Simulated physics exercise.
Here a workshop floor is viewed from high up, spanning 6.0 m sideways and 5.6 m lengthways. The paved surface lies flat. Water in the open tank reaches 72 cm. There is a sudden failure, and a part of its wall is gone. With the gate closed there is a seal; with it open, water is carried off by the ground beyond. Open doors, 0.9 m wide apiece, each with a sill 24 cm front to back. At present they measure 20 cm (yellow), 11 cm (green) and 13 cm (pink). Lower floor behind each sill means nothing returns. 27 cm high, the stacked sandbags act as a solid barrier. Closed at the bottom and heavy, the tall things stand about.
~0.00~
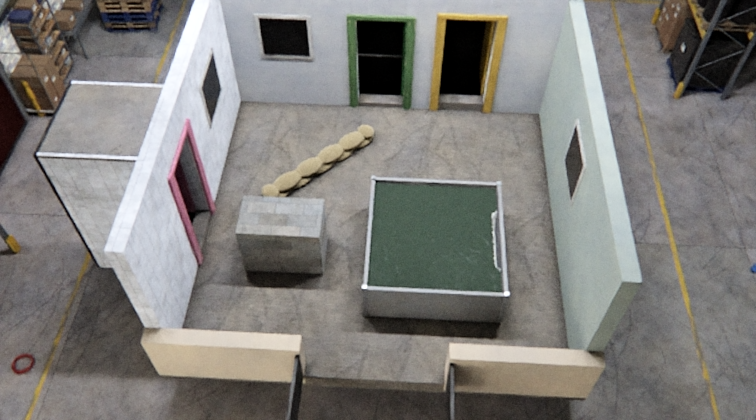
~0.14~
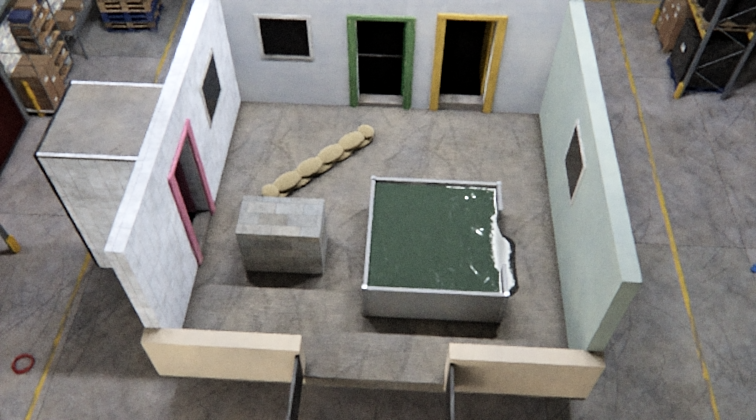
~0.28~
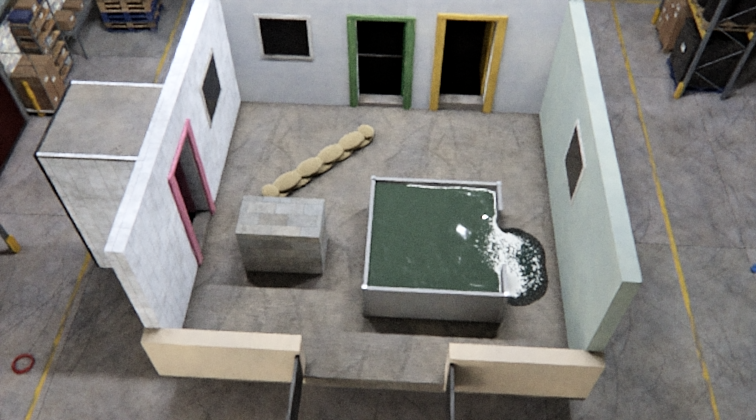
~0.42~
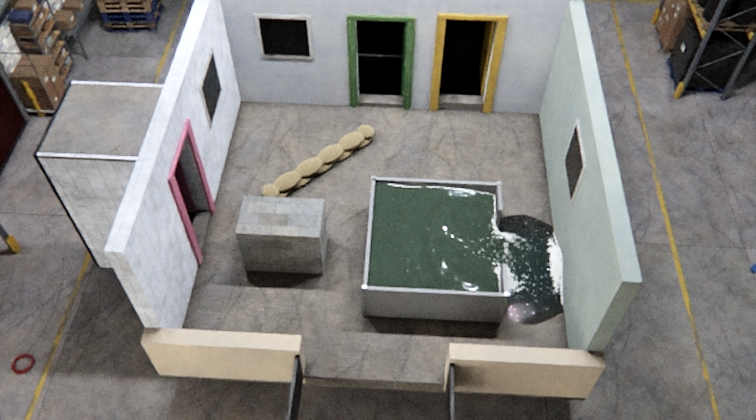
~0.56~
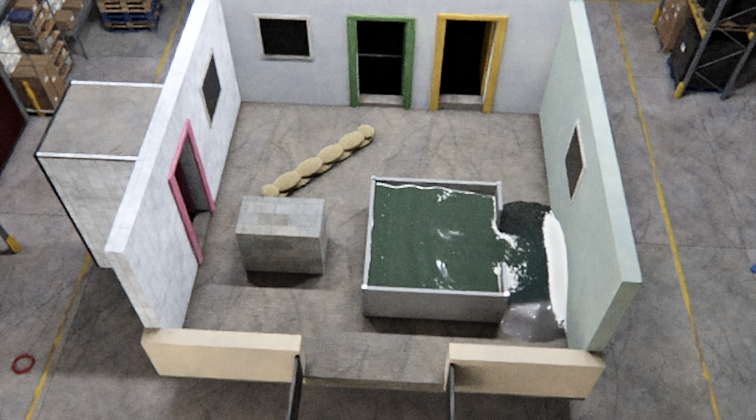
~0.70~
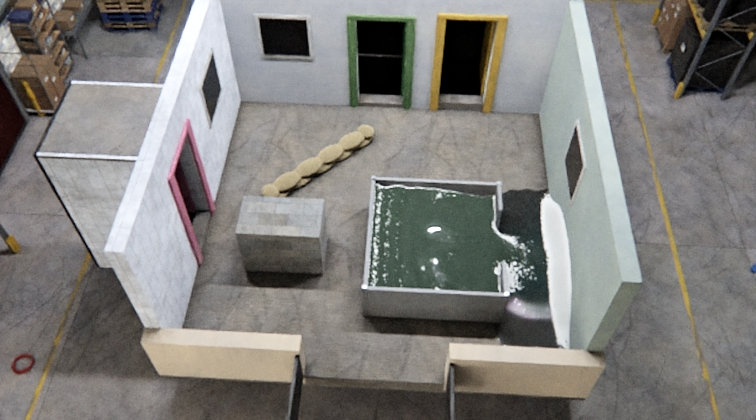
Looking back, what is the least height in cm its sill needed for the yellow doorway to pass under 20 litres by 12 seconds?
Some 15 cm would have done it.
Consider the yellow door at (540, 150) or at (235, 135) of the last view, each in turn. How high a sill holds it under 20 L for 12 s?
Around 7.5 and 11.0 cm respectively.
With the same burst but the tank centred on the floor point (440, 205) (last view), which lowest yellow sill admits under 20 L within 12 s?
Then close to 14.0 cm.
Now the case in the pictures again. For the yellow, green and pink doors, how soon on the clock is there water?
Yellow door 1.8 seconds, green door 2.4 seconds, pink door 4.0 seconds.
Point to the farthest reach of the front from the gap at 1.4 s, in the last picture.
Pixel close to (538, 120).
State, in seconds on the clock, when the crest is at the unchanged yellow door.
It peaks around 2.6 s.
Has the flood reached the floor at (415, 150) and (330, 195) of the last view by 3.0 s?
Taking the two points in the order asked, the first is awash and the second is spared.
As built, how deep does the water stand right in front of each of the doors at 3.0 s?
Depths, in cm - yellow: 20, green: 9, pink: 0.
After 1.4 s water covers 20 % of the floor, deepest (54 cm) near (545, 264); it has not reached the yellow door.
After 3.0 s water covers 55 % of the floor, deepest (34 cm) near (568, 364); 20 cm at the yellow door, 1 litre in over its 20 cm sill.
After 12.0 s water covers 95 % of the floor, deepest (14 cm) near (241, 101); 10 cm at the yellow door, 2 litres in over its 20 cm sill.
At the yellow door as built, the water arrived by 1.8 s and peaked near 21 cm at 2.6 s.
Run again over the same 12 s with other heights there, 31 litres in over 13.5 cm, 5 litres over 18.5 cm. The limit of 20 litres is kept from about 15 cm up.
